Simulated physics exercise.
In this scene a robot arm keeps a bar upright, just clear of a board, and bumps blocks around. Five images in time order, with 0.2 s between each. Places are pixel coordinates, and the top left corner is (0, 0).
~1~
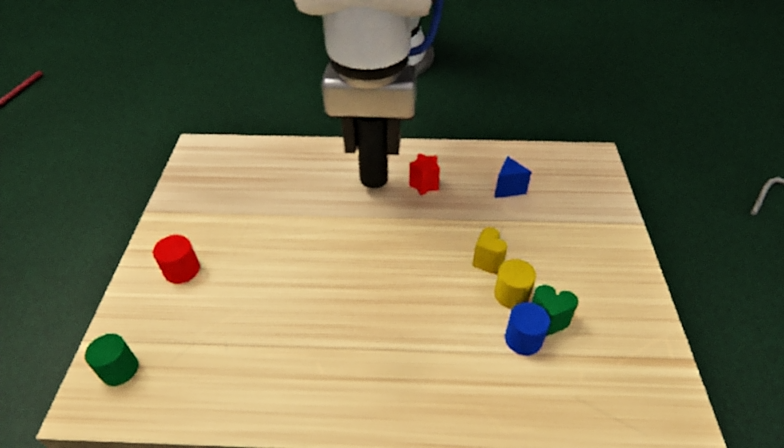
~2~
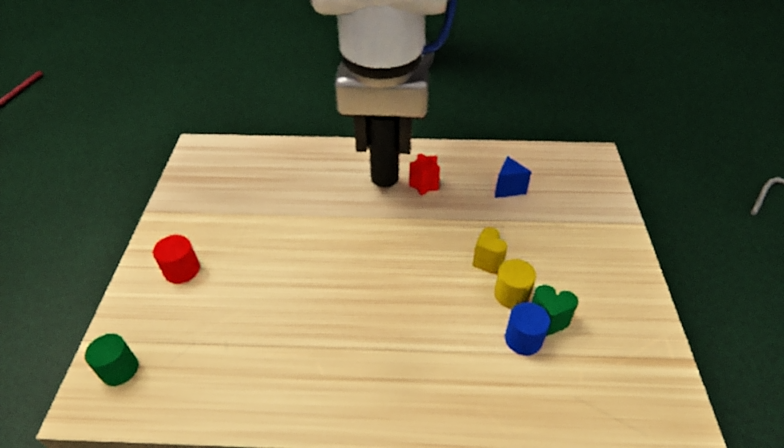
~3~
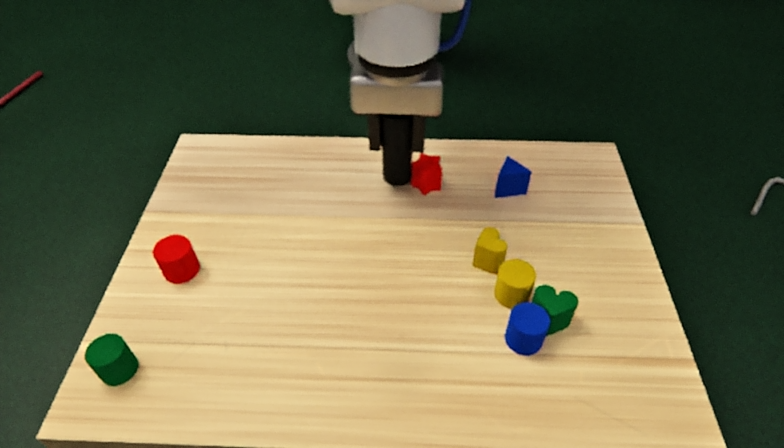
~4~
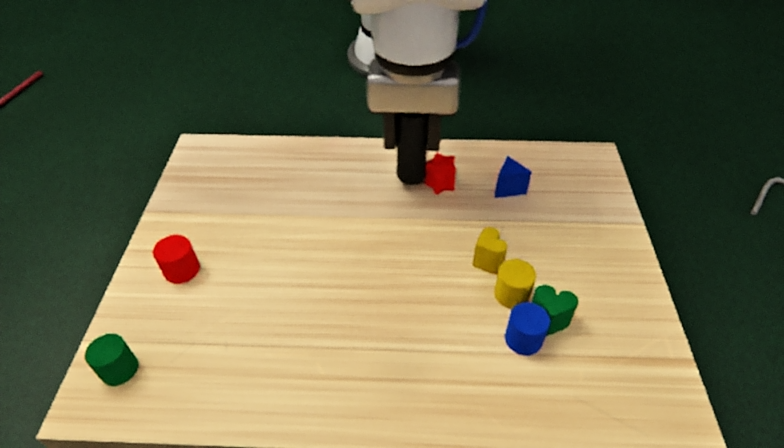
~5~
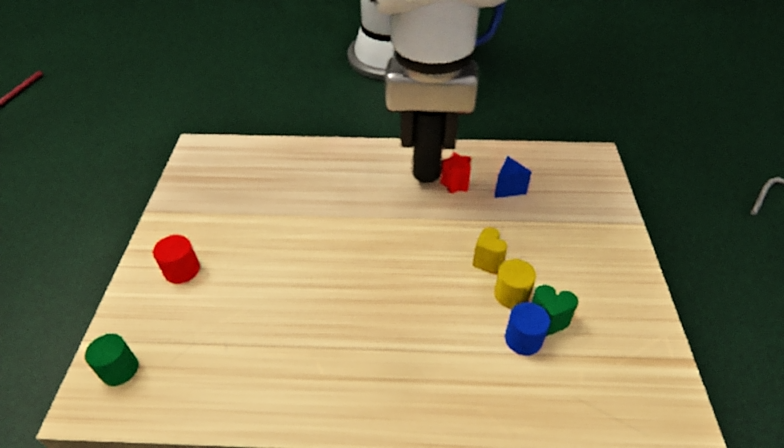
On a light wooden board with scattered coloured blocks, a robot arm's dark bar moves right along the far side, meets the red star-shaped block and pushes it rightward toward the blue triangular block, while the other blocks stay still.
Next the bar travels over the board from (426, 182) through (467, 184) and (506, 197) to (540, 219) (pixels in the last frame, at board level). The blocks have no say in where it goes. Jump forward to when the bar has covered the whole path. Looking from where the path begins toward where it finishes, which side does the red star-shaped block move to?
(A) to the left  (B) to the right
My pick is A.
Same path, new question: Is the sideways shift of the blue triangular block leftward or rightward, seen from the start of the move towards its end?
The blue triangular block is shifted sideways to the left, facing along the path from start to end.
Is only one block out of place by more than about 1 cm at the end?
Going by the path, no.
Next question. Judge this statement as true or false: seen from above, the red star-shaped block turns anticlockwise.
Verdict: True.
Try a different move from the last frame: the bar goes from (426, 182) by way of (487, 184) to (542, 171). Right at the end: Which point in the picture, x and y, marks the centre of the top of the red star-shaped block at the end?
I expect it at (563, 163).
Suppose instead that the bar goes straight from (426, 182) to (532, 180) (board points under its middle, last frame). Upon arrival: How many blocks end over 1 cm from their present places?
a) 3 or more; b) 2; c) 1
The correct letter is b.
On the path given first. One third of the way, bar (468, 176); red star-shaped block (501, 165), turned 15° clockwise; blue triangular block (525, 170).
Two thirds of the way, bar (508, 189); red star-shaped block (543, 176); blue triangular block (568, 176), turned 15° anticlockwise.
At the end, bar (542, 212); red star-shaped block (573, 189), turned 50° anticlockwise; blue triangular block (587, 176), turned 60° anticlockwise.
